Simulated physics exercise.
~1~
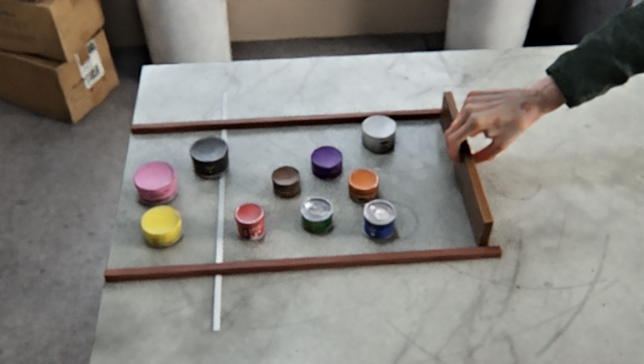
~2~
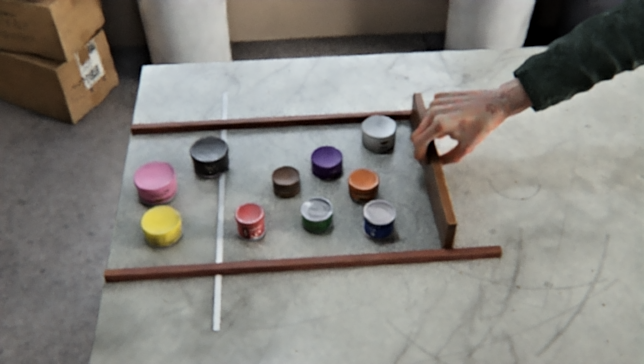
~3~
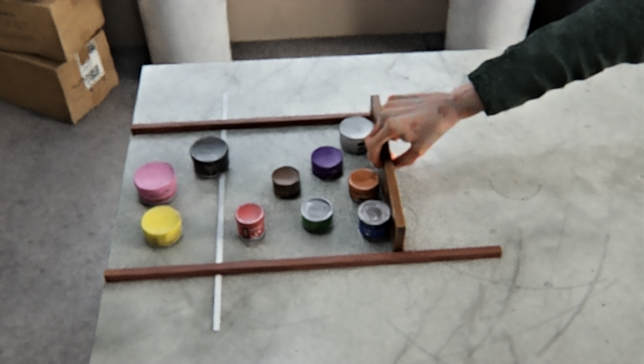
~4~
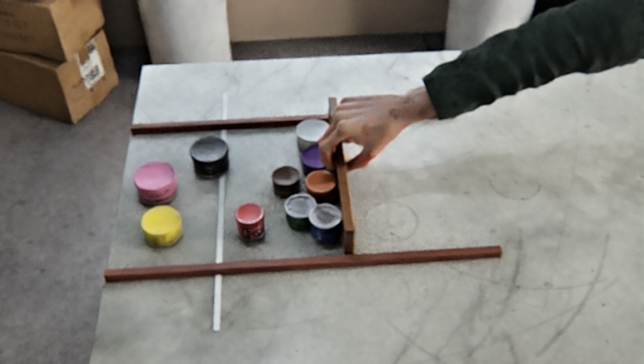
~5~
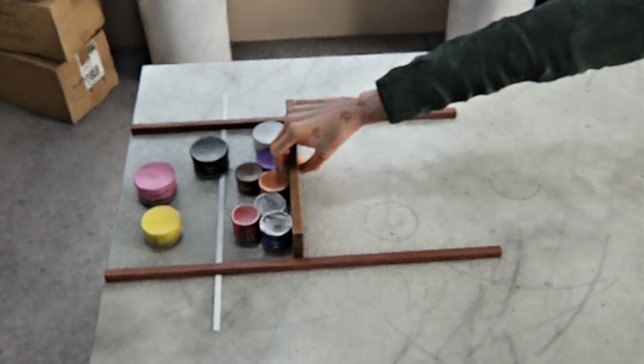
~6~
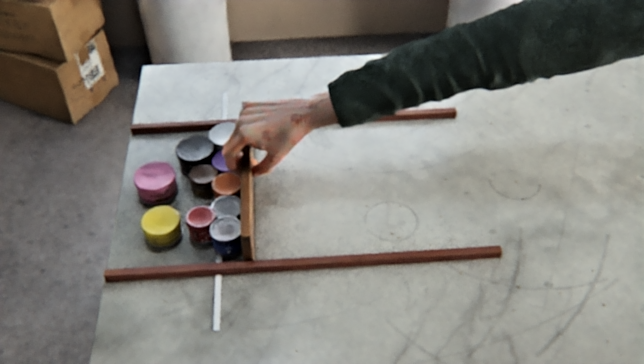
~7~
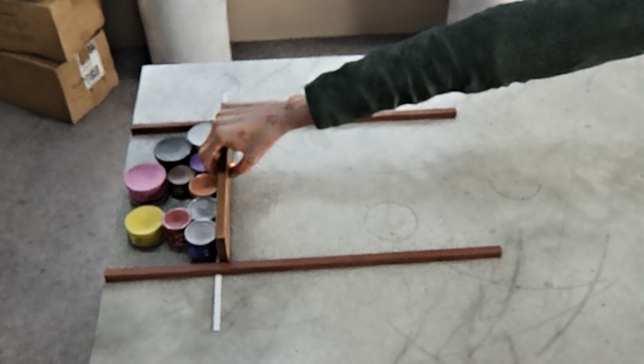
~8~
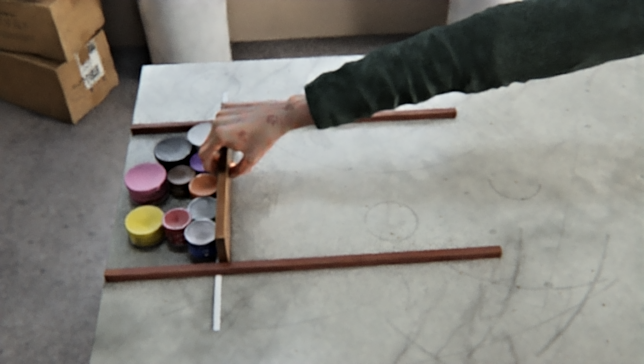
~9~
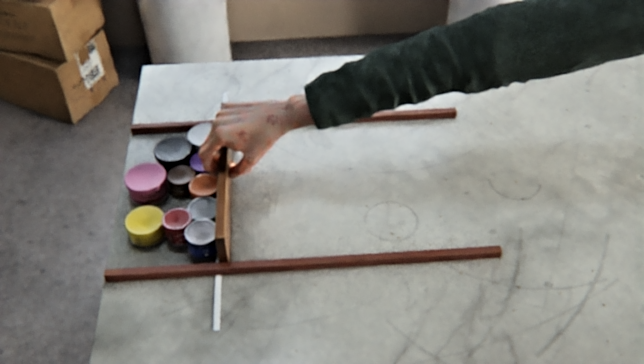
A hand in a dark green sleeve grips an upright wooden board on a pale marbled table, seen from above at an angle, with cardboard boxes on the floor at left. Small round pots stand between two dark red rails, pink and yellow ones at the far left, a black one near a strip of white tape, and red, brown, purple, orange, green, blue and white ones farther right. The board slides left, gathering the right-hand pots, then the red and brown ones. It packs them against the black, pink and yellow pots, nudging these left. The board stops at the tape, with every pot still on the table.
